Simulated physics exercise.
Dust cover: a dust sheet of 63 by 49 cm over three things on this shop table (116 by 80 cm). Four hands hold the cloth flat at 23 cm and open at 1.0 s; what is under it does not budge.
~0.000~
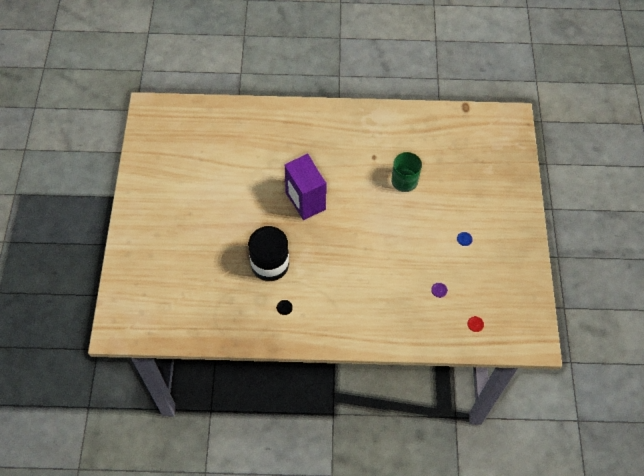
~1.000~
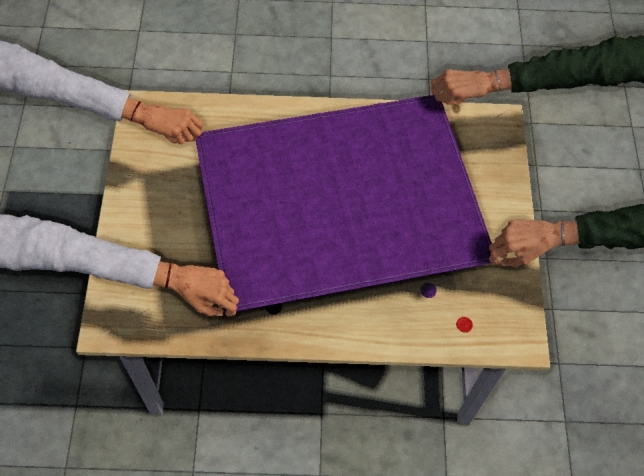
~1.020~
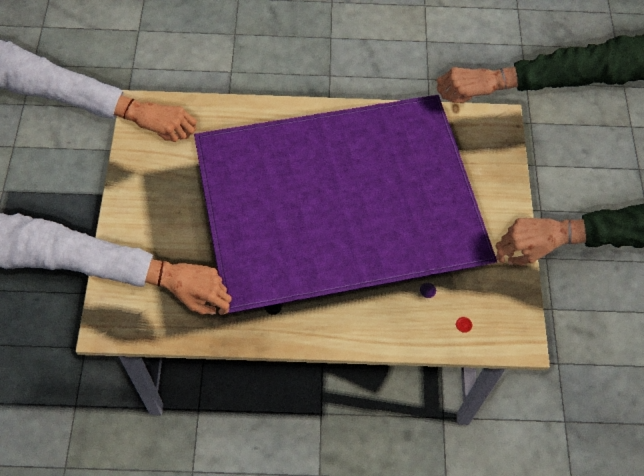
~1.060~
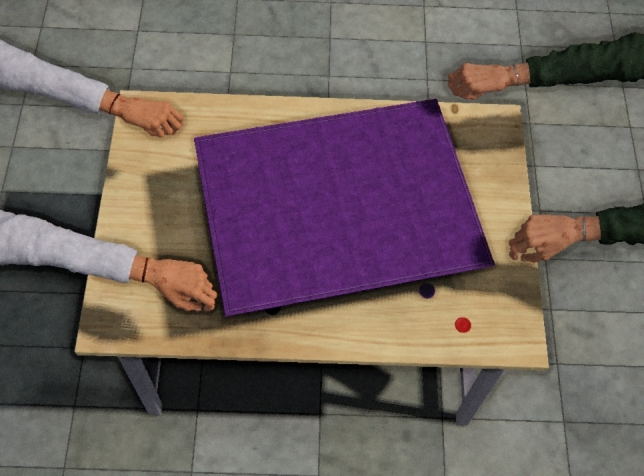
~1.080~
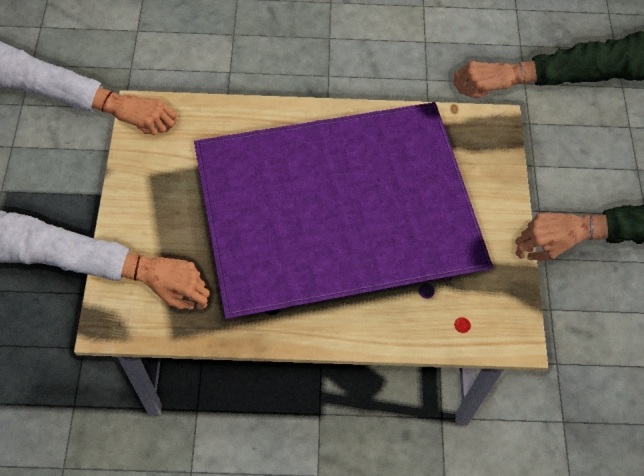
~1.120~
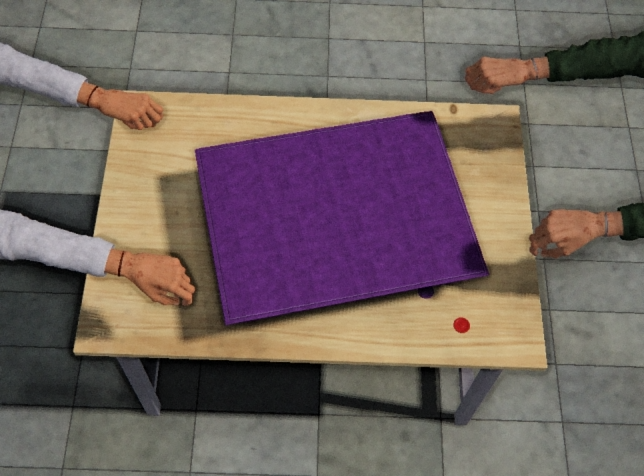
Four hands held a purple cloth flat above a wooden table, over a black canister, a purple box and a green cup, then let go and drew back as it sank lower.
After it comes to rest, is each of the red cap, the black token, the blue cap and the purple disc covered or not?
Result: Red cap remains in the open, black token ends under the cloth, blue cap stays uncovered, purple disc gets covered.
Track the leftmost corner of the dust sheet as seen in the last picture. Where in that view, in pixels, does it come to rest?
Around pixel (233, 190).
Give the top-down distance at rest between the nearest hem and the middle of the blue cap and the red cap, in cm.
The first sits about 2 cm from the nearest hem, the second about 8 cm.
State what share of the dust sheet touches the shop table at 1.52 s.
Contact share: Approx. 30 percent.
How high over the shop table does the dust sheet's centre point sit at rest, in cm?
Roughly 6 cm high.
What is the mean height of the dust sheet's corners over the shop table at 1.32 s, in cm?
The corners are on average some 2 cm above the surface.
After 1.3 s, 25 % of it is down, spanning 61 by 56 cm, above purple disc, black token.
After 1.5 s, 30 % of it is down, spanning 61 by 55 cm, above purple disc, black token.
After 1.7 s, 30 % of it is down, spanning 61 by 54 cm, above purple disc, black token.
After 1.9 s, 30 % of it is down, spanning 61 by 54 cm, above purple disc, black token.
After 2.7 s, 30 % of it is down, spanning 61 by 54 cm, above purple disc, black token.
